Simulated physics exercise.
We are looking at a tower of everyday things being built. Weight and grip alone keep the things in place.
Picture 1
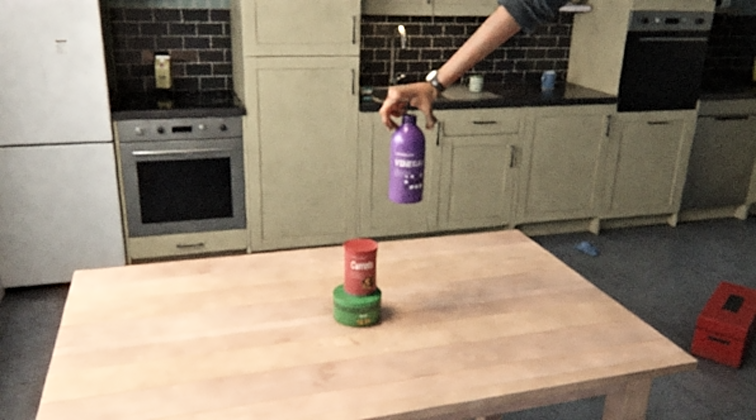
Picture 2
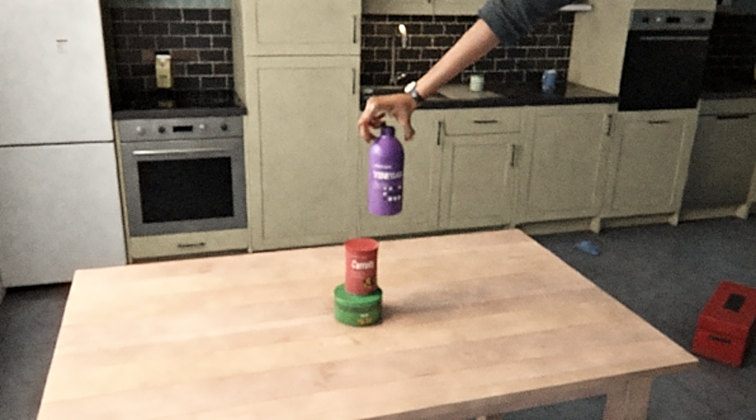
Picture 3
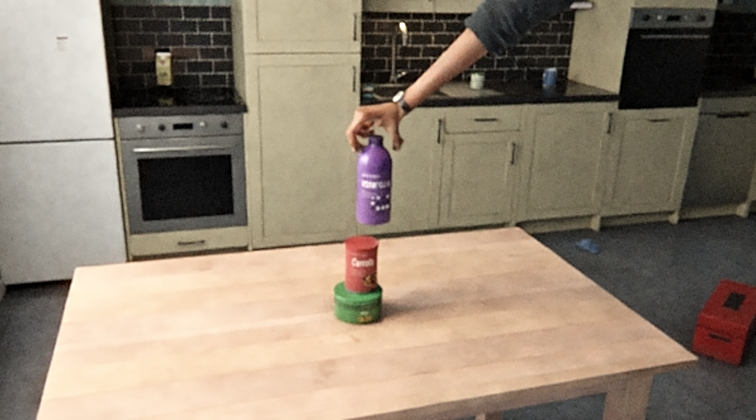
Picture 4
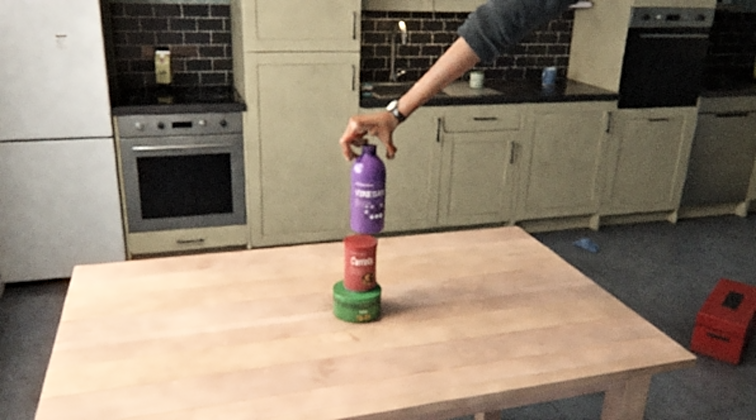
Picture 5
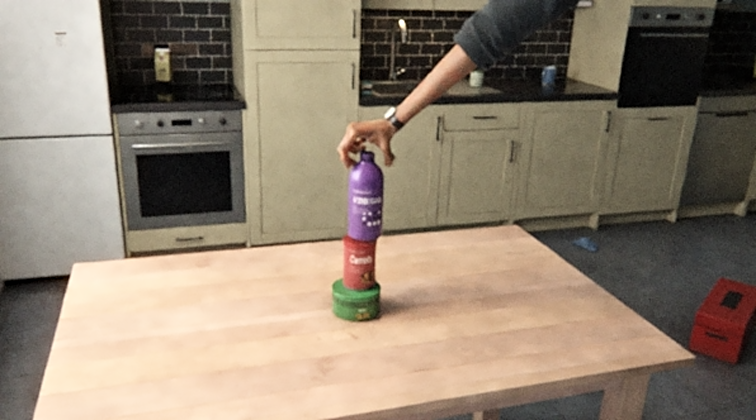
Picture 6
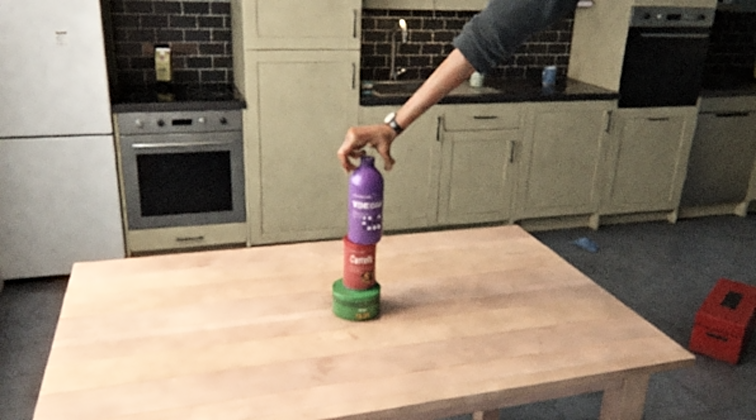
A hand lowered a purple bottle, moving a little to the left as it came down, onto a red tin that sat on a green container on a wooden kitchen table, and kept holding its top.
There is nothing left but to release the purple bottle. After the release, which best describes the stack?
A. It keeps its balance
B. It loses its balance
It keeps its balance.
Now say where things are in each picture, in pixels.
The first frame shows coming down; purple bottle (408, 158); red tin (360, 268).
The second frame shows coming down; purple bottle (387, 170); red tin (361, 267).
The third frame shows coming down; purple bottle (375, 179); red tin (361, 265).
The fourth frame shows coming down; purple bottle (369, 188); red tin (360, 264).
The fifth frame shows coming down; purple bottle (366, 194); red tin (360, 262).
The sixth frame shows in place under the hand; purple bottle (366, 199); red tin (360, 262).
Then, 0.20 s later than the last frame, all is still.
Then, 0.60 s later than the last frame, purple bottle resting near (366, 199).
When it is over, all 3 as before. End places, in pixels of the last picture, purple bottle near (366, 199). The pile stays up.
